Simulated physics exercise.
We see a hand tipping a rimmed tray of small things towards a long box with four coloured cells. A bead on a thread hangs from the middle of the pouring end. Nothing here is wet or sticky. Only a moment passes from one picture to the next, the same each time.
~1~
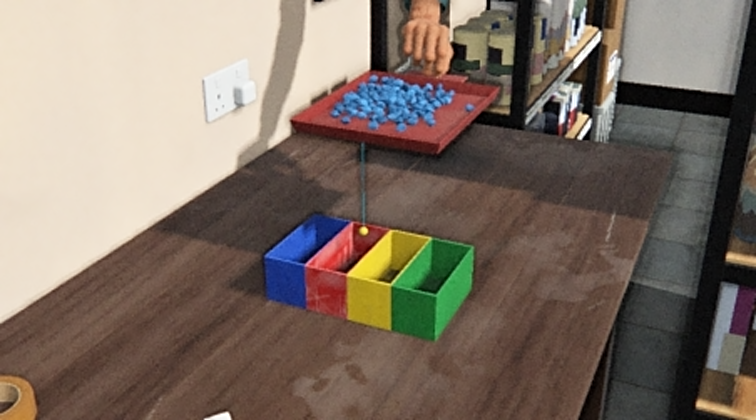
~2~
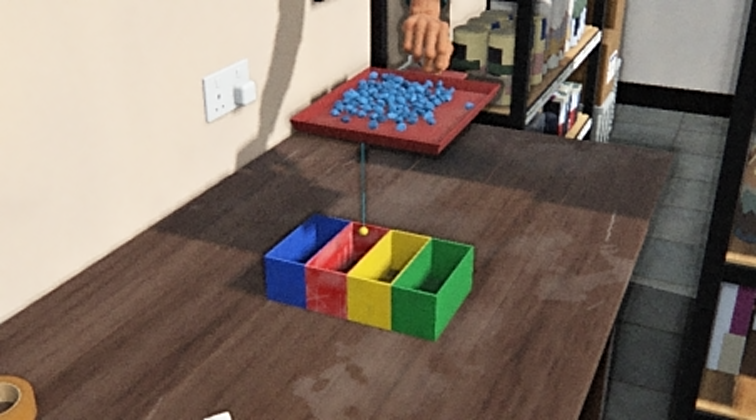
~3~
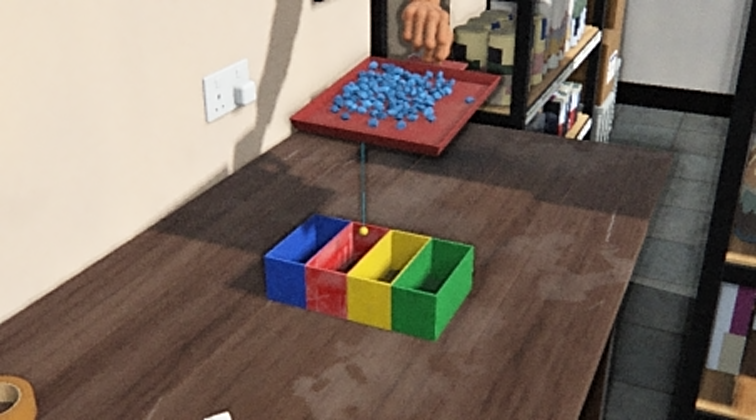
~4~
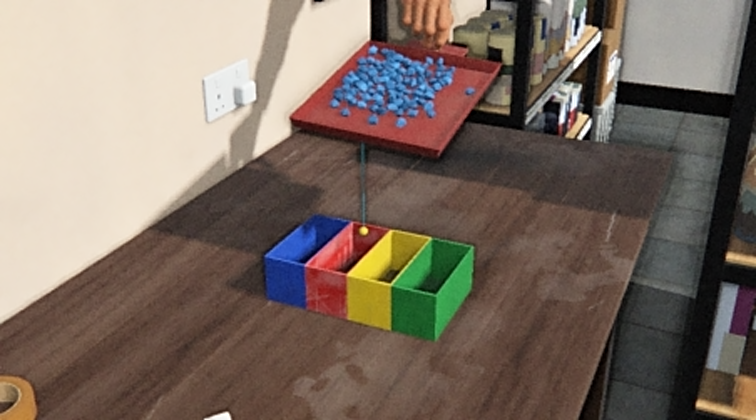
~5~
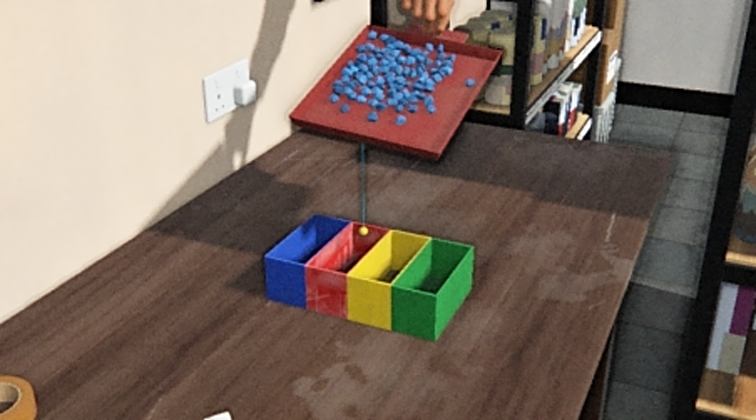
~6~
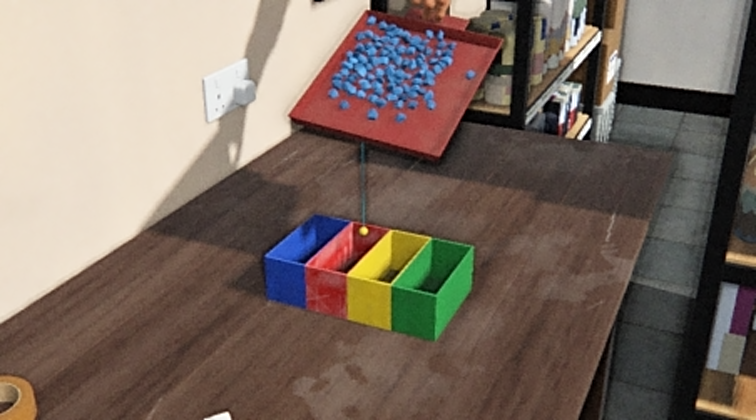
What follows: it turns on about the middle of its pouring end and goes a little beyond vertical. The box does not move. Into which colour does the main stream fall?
The green one ends fullest.
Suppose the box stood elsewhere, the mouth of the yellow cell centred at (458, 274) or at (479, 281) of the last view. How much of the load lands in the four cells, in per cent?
First some 80, then 70 per cent.
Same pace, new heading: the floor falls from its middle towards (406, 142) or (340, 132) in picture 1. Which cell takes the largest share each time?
One: The cell in green. Two: That blue cell.
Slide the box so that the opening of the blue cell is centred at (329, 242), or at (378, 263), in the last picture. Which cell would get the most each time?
At the first place that yellow cell, at the second that red cell.
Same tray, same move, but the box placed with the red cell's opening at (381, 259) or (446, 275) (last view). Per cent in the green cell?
First some 0, then 0 per cent.
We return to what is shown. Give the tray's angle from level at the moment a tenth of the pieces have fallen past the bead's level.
Near 80 degrees.
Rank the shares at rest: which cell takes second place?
Second comes the yellow cell.
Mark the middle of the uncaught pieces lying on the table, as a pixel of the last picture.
Close to (346, 367).
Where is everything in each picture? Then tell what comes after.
The first frame shows corners of the pouring end near (295, 119) and (437, 141), level; middle of the load near (390, 102), aquarium stones; bead on its thread near (363, 231); blue cell near (286, 278); red cell near (327, 288); yellow cell near (369, 298); green cell near (414, 309).
The second frame shows corners of the pouring end near (295, 118) and (437, 142), level; middle of the load near (390, 100).
The third frame shows corners of the pouring end near (295, 117) and (437, 144), tipped barely, lowest at the right corner; middle of the load near (390, 94).
The fourth frame shows corners of the pouring end near (295, 116) and (437, 146), tipped a little, lowest at the right corner; middle of the load near (390, 85).
The fifth frame shows corners of the pouring end near (294, 115) and (437, 149), tipped clearly, lowest at the right corner; middle of the load near (390, 76).
The sixth frame shows corners of the pouring end near (294, 114) and (437, 152), tipped clearly, lowest at the right corner; middle of the load near (389, 69); blue cell near (286, 278); red cell near (327, 288); yellow cell near (369, 298); green cell near (414, 309).
Shortly afterwards, tray tipped steeply; near two thirds on the tray; near a third falling or outside the box.
Next, tray tipped past a quarter turn; near a third in the green cell; near a quarter in the yellow cell; a little in the red cell; only a few in the blue cell; near a quarter falling or outside the box.
Some moments later, tray tipped past a quarter turn; near a third in the green cell; near a quarter in the yellow cell; a little in the red cell; only a few in the blue cell; near a quarter falling or outside the box.
In the end, tray tipped past a quarter turn; near a third in the green cell; near a quarter in the yellow cell; a little in the red cell; only a few in the blue cell; near a quarter outside the box.
